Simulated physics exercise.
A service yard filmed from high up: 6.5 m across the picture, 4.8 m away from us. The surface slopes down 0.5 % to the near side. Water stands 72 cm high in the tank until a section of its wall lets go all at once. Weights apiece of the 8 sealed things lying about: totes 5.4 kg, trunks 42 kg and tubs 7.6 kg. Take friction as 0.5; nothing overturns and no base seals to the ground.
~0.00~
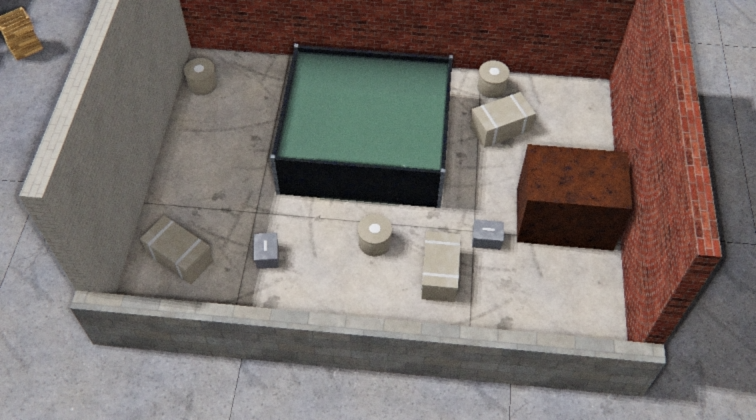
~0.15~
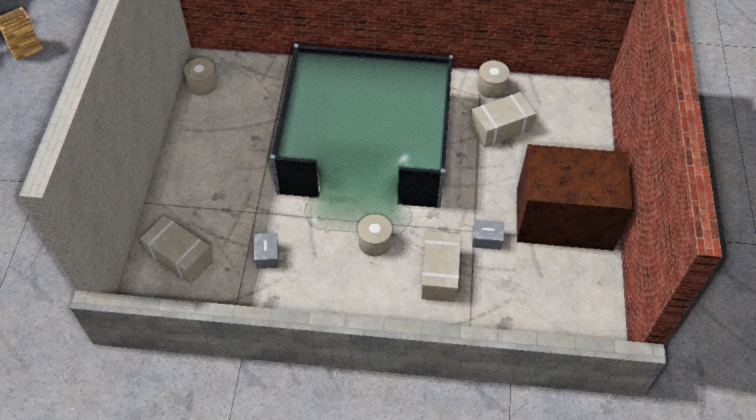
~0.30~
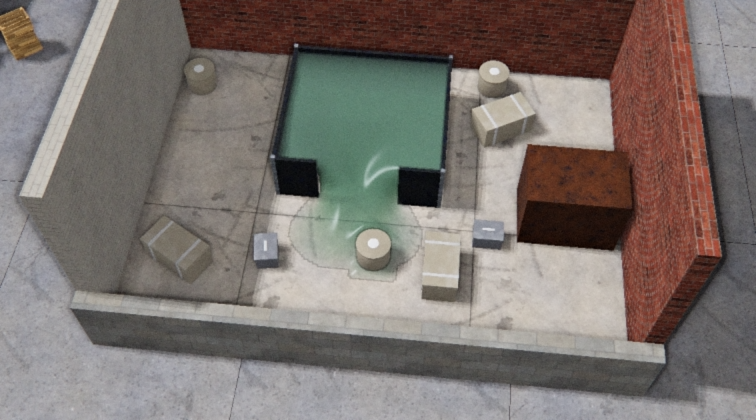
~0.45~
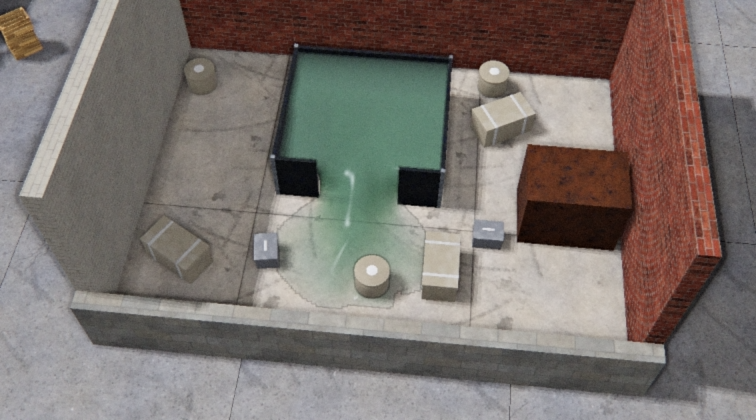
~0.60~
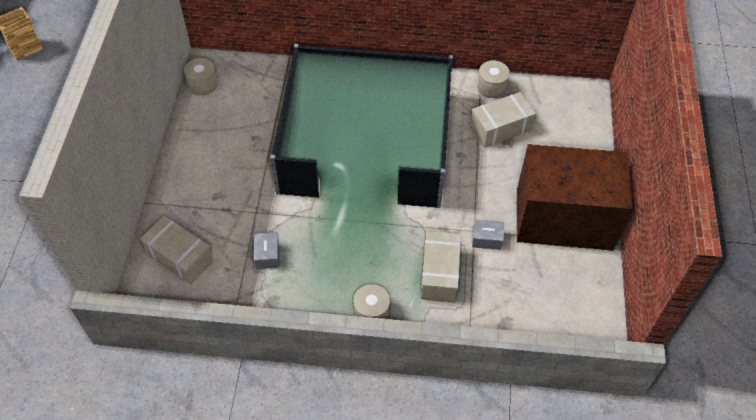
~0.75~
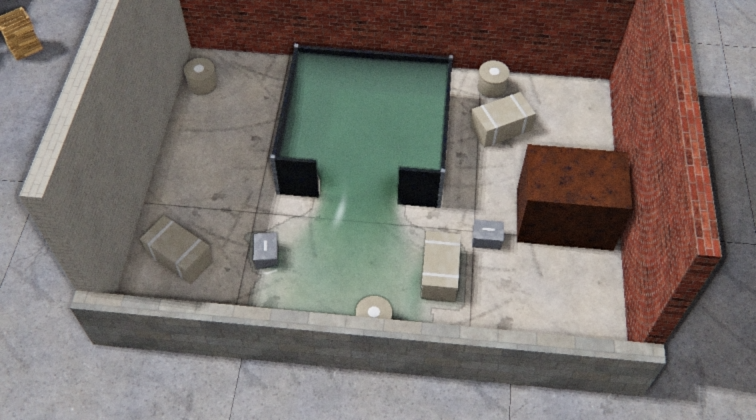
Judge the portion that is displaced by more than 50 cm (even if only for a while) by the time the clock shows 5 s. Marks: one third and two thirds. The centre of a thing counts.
It is two thirds or more.
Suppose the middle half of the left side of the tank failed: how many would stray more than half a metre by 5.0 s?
In that case 5 of them.
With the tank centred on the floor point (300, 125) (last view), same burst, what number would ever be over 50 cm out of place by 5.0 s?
In that case 6 of them.
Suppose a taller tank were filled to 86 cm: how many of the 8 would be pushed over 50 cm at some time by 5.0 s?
In that case 6 of them.
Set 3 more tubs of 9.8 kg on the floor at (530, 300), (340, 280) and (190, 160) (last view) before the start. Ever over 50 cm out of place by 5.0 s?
In turn: Over, more, more.
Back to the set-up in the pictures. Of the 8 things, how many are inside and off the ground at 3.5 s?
1 of them.
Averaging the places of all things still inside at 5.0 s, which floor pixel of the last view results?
Around (402, 151).
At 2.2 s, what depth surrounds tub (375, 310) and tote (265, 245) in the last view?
Roughly 27 and 5 cm.
After 1.1 s 1 of 8 are over 50 cm from their spots; 1 afloat.
After 2.2 s 2 of 8 are over 50 cm from their spots; 1 afloat.
After 3.5 s 4 of 8 are over 50 cm from their spots; 1 afloat.
After 5.0 s 6 of 8 are over 50 cm from their spots, and 6 have been at some point; 2 afloat.
